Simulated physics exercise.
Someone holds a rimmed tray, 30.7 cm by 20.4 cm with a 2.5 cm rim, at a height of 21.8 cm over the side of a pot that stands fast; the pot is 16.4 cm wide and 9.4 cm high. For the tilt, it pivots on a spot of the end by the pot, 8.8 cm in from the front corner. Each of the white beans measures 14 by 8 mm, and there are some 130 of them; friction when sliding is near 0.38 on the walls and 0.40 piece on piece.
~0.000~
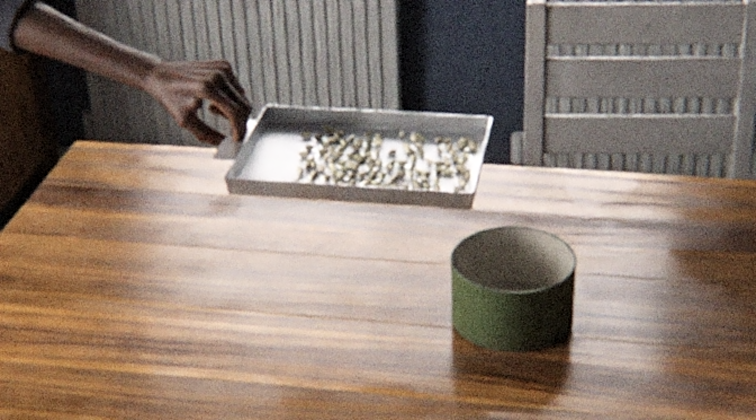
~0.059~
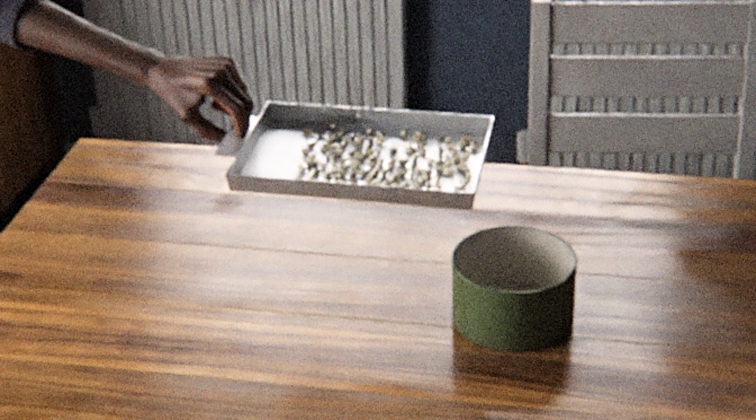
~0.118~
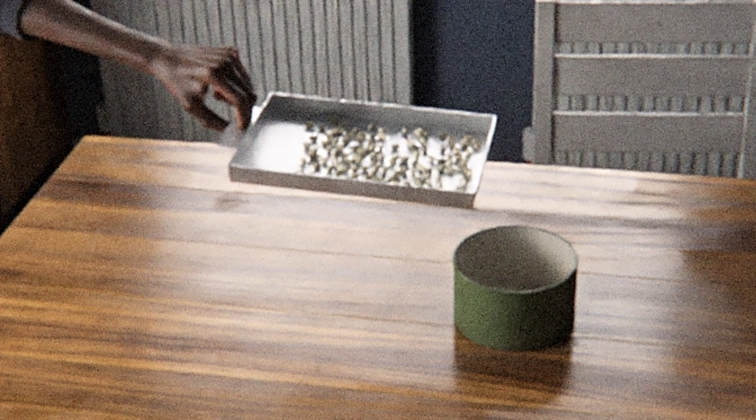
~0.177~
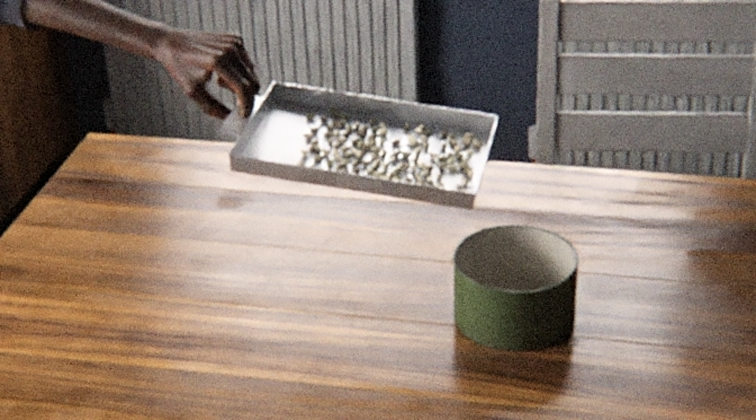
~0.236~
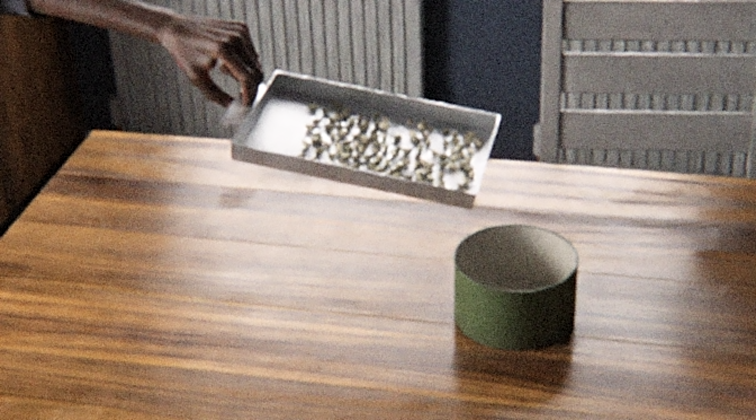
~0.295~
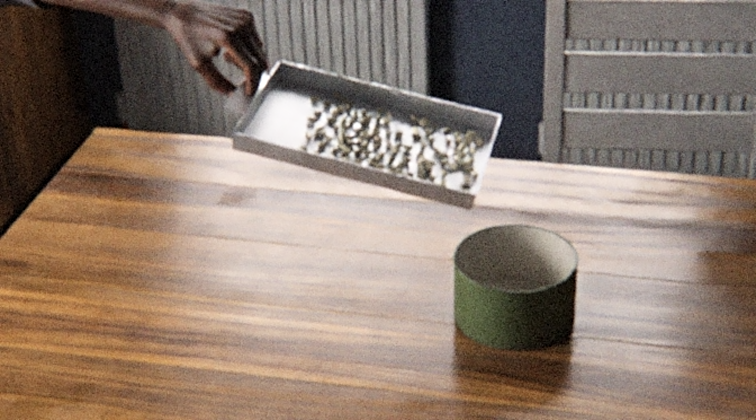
A hand raising the left end of a shallow tray of small pale pieces, slanting it rightward above a table beside a green pot.
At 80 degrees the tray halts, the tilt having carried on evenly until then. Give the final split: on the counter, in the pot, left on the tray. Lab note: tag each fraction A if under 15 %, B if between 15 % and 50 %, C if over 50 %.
Counter = A, pot = B, tray = C.
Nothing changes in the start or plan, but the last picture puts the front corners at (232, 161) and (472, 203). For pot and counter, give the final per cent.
The pot gets 5 and the counter 70.
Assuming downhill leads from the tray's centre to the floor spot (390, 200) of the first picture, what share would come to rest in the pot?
About 0 per cent.
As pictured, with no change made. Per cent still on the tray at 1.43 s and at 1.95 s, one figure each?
In order, 100 and 95.
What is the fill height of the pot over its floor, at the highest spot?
My guess is around 1.0 centimetres.
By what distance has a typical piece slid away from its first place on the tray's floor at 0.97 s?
Displacement on the tray: About 9 cm.
After 0.97 s, tilt 43 degrees; the tray holds 100 %, the pot 0 %.
After 1.43 s, tilt 65 degrees; the tray holds 100 %, the pot 0 %.
After 1.95 s, tilt 80 degrees; the tray holds 95 %, the pot 0 %.
At rest (3.5 s), counter 5 %, pot 25 %, tray 75 %.
